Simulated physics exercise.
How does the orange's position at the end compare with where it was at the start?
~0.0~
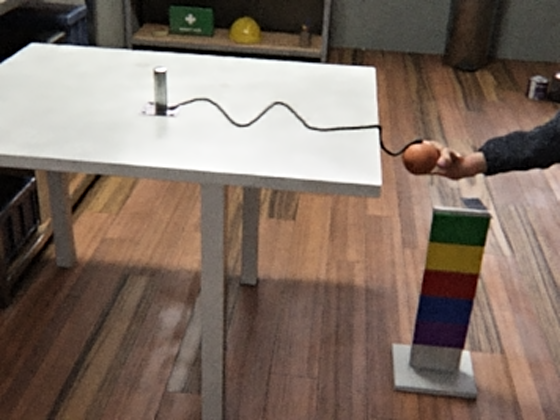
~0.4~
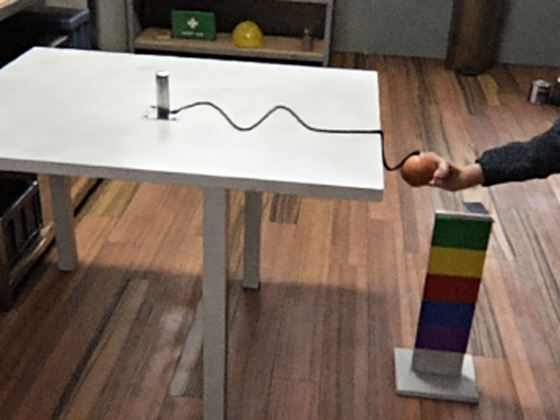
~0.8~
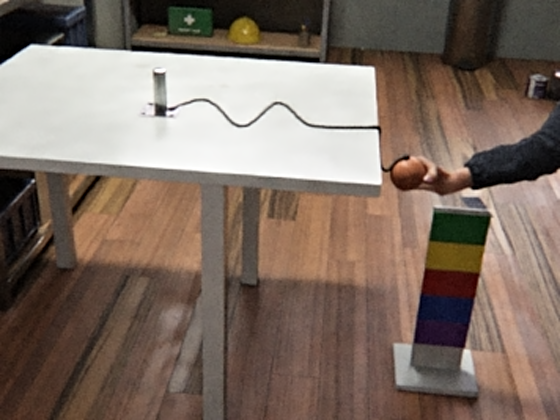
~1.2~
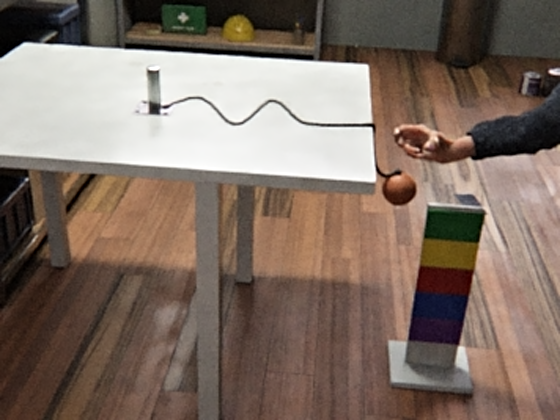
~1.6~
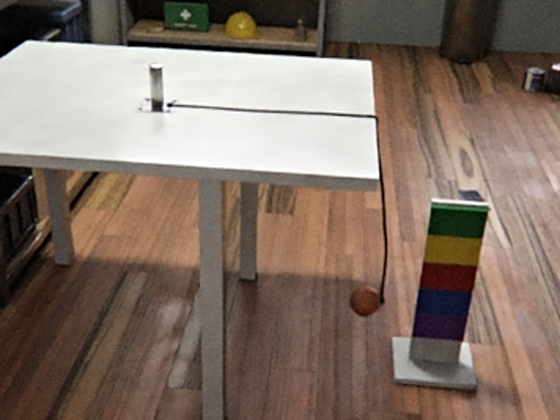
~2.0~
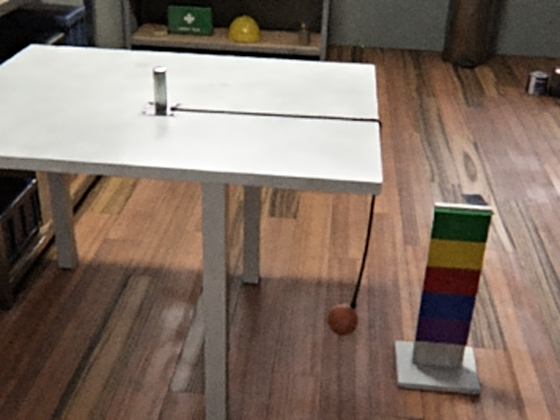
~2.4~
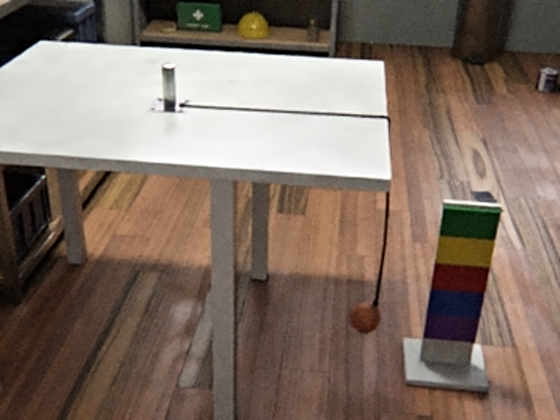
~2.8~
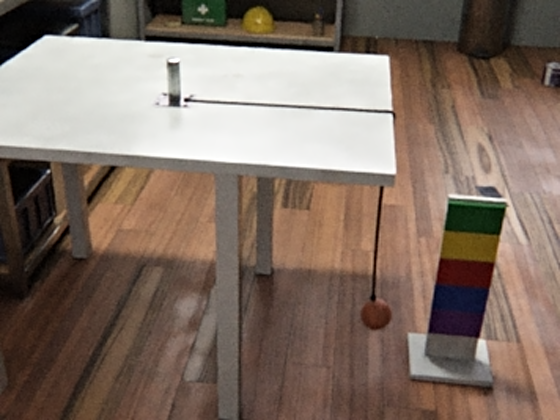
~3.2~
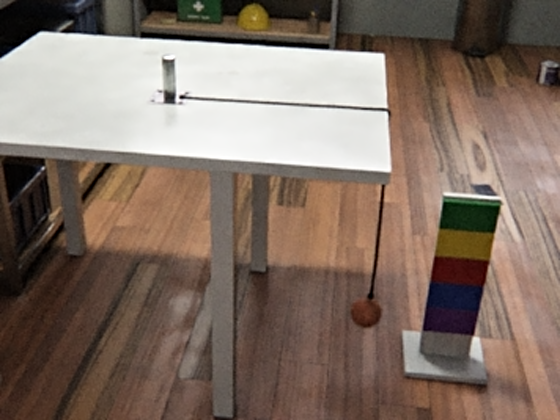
At the start the orange is held by a hand just beyond the table's right edge, near the height of the tabletop. By the end it hangs well below that edge on its lead, a little further left and level with the purple band.
